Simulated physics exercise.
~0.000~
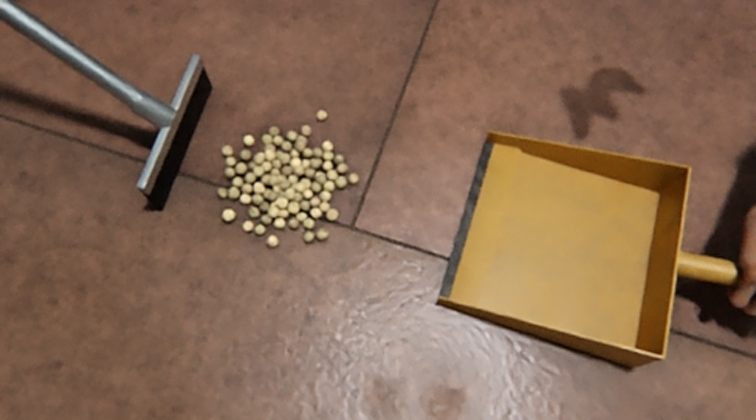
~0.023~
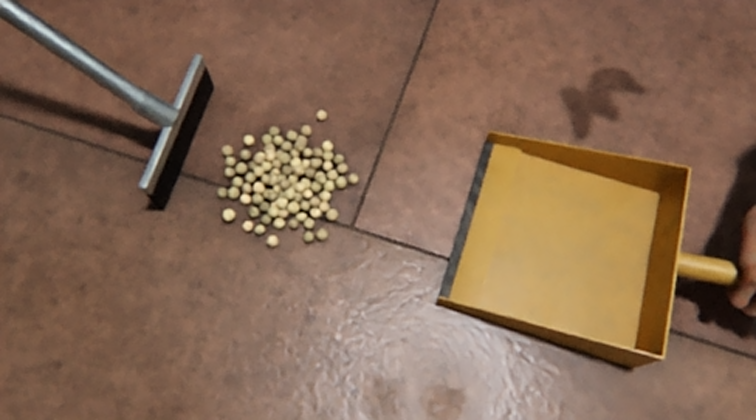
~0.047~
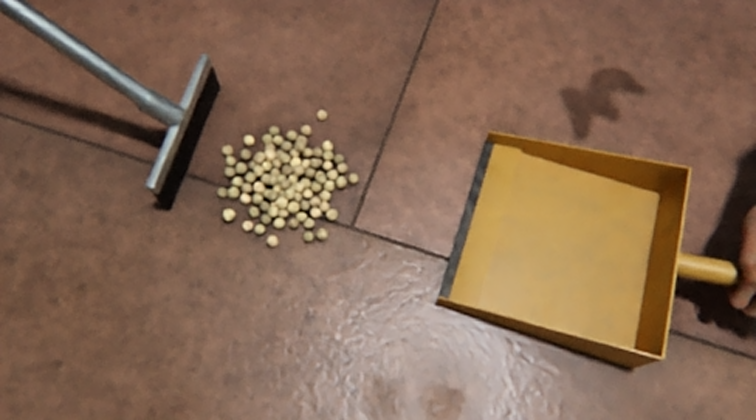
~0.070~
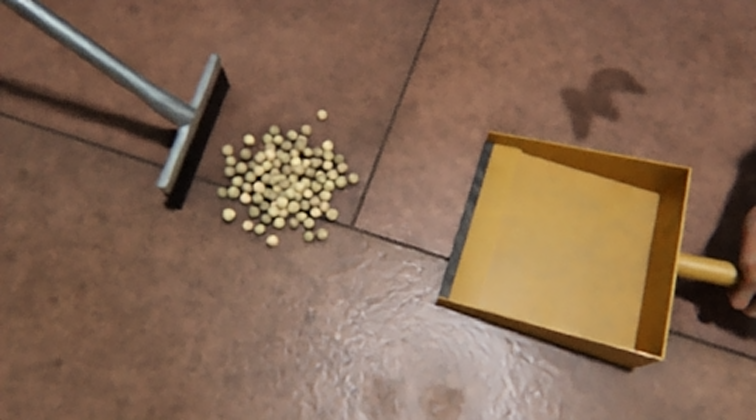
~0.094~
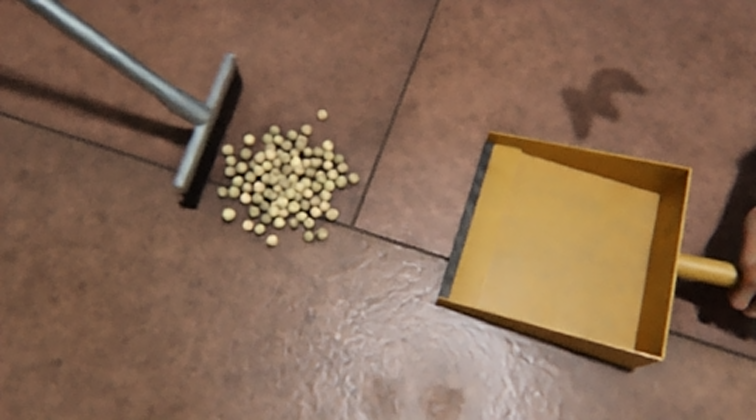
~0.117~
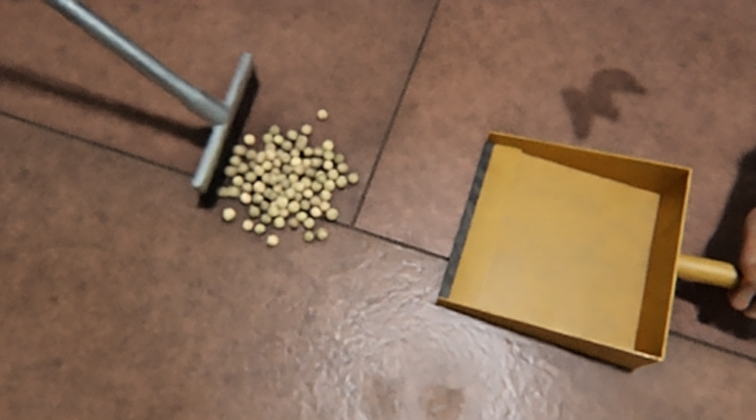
Hand holding a yellow dustpan still on brown tiles while a rigid blade slides right, reaching the edge of a nut pile.
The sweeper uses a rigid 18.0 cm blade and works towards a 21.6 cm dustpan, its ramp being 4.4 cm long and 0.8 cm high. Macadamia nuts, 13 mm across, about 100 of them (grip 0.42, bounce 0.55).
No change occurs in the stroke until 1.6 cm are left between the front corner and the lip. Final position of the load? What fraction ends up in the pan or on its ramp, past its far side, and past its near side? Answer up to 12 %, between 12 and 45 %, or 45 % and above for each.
In the pan or on its ramp: Between 12 and 45 %; past the pan's far side: Between 12 and 45 %; past the pan's near side: Between 12 and 45 %.
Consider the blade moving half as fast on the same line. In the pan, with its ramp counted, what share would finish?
Share: About 25 %.
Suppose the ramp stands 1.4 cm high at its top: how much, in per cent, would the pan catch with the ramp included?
That would give something like 20 per cent.
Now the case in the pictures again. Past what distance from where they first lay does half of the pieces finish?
26 cm or so.
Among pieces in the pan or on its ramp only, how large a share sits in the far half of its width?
About 80 %.
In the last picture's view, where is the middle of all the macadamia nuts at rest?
I'd say roughly (463, 220).
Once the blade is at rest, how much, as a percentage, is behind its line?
Close to 30 percent.
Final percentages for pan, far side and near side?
Pan: 25%. Far side: 20%. Near side: 20%.
After 0.28 s, middle of the blade 16 cm from the lip; 0 % over the lip, far side 0 %, near side 10 %.
After 0.39 s, middle of the blade 6 cm from the lip; 0 % over the lip, far side 10 %, near side 15 %.
After 0.64 s, middle of the blade 3 cm from the lip; 35 % over the lip, far side 20 %, near side 20 %.
At rest (2.0 s), pan 25 %, far side 20 %, near side 20 %, in front of the lip or behind the blade 35 %.
